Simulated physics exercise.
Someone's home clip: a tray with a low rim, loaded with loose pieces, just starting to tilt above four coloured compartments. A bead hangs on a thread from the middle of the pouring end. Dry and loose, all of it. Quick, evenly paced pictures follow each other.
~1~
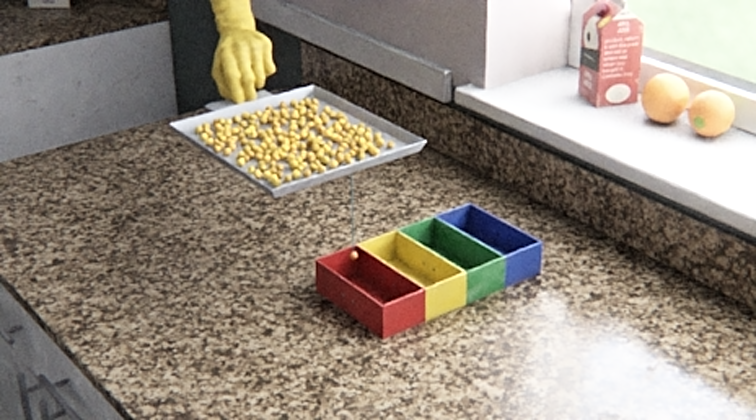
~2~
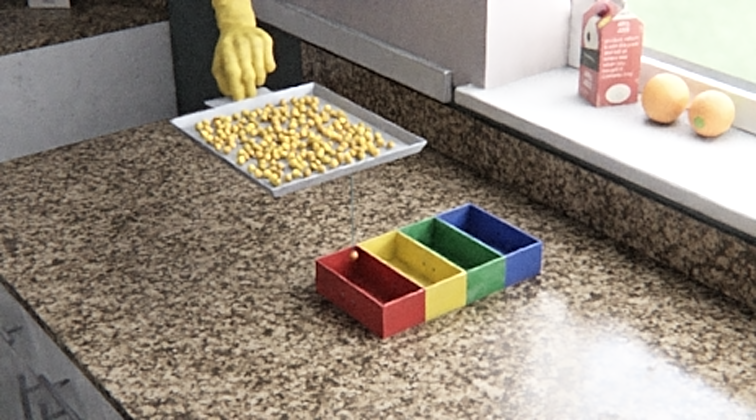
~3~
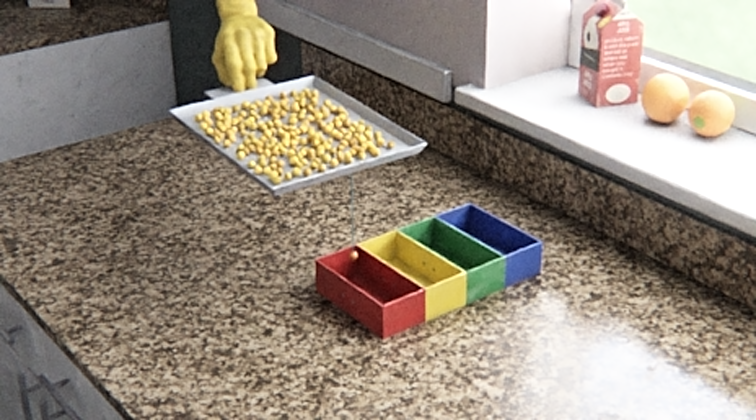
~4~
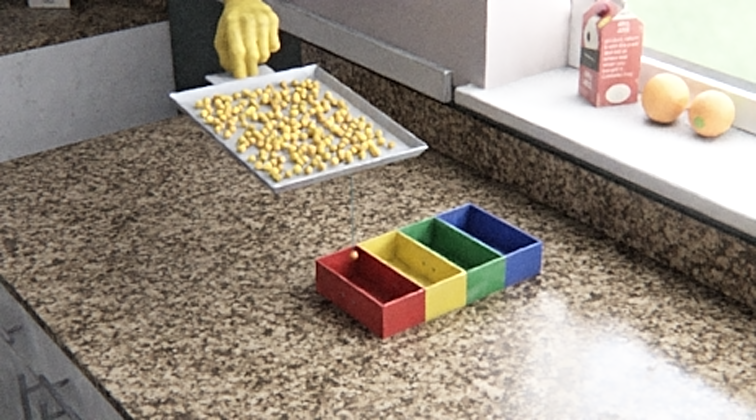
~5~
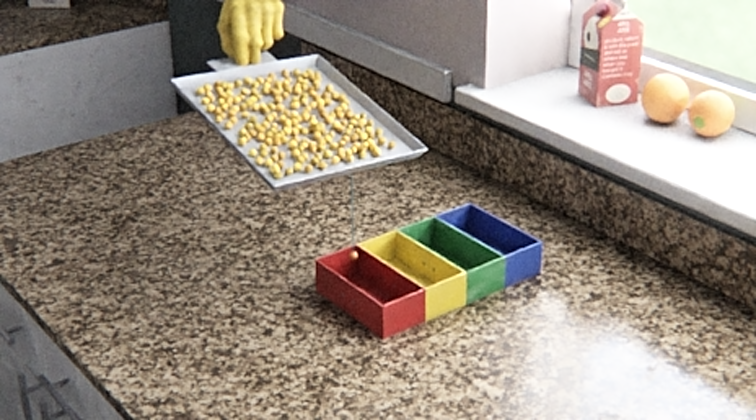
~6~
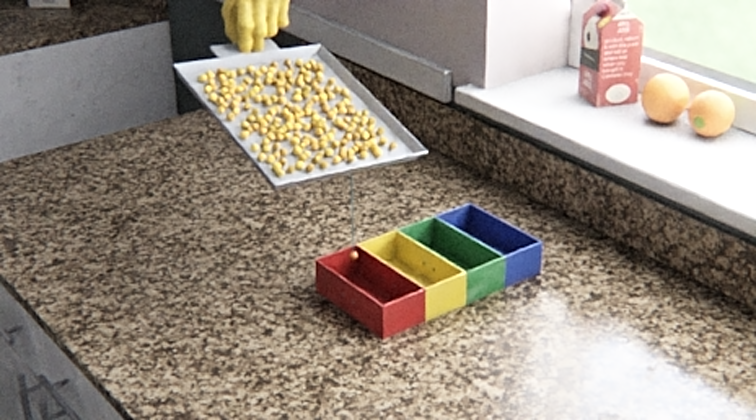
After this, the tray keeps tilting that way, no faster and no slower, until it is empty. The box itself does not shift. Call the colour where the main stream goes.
I call yellow.
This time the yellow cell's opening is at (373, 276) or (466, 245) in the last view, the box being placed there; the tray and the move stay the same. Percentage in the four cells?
In order: 100 per cent and 70 per cent.
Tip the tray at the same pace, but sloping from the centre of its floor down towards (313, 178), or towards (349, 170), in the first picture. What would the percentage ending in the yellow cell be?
In order: About 0, then 30 percent.
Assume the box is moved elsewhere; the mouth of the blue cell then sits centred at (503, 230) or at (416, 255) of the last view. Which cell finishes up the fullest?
In order: That yellow cell, blue.
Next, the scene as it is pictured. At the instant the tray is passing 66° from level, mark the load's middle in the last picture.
Load centre: Approx. (385, 161).
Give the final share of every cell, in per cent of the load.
Approximate shares in per cent - red cell 20, yellow cell 40, green cell 30, blue cell 0.
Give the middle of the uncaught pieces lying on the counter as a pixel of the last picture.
I'd mark it at about (353, 339).
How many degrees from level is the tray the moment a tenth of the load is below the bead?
Roughly 65°.
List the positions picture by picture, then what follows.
Corners of the pouring end at (274, 186) and (419, 141), level; middle of the load at (296, 138), puffed corn balls; bead on its thread at (353, 256); red cell at (404, 311); yellow cell at (446, 293); green cell at (485, 277); blue cell at (523, 262), in the first frame.
Corners of the pouring end at (274, 186) and (419, 141), level; middle of the load at (296, 136), in the second frame.
Corners of the pouring end at (274, 185) and (420, 143), tipped barely, lowest at the right corner; middle of the load at (296, 132), in the third frame.
Corners of the pouring end at (275, 183) and (420, 145), tipped a little, lowest at the right corner; middle of the load at (297, 126), in the fourth frame.
Corners of the pouring end at (276, 182) and (421, 147), tipped a little, lowest at the right corner; middle of the load at (298, 119), in the fifth frame.
Corners of the pouring end at (278, 180) and (421, 149), tipped clearly, lowest at the right corner; middle of the load at (300, 113); red cell at (404, 311); yellow cell at (446, 293); green cell at (485, 277); blue cell at (523, 262), in the sixth frame.
Soon after the last picture, tray tipped steeply; most on the tray; a stray few in the yellow cell; a stray few in the green cell; a stray few in the red cell; about a quarter falling or outside the box.
A little later, tray tipped past a quarter turn; about half in the yellow cell; about a quarter in the green cell; about a quarter in the red cell; a small part falling or outside the box.
Later still, tray tipped past a quarter turn; about half in the yellow cell; about a quarter in the green cell; about a quarter in the red cell; a small part falling or outside the box.
At rest, tray tipped past a quarter turn; about half in the yellow cell; about a quarter in the green cell; about a quarter in the red cell; none in the blue cell; a small part outside the box.
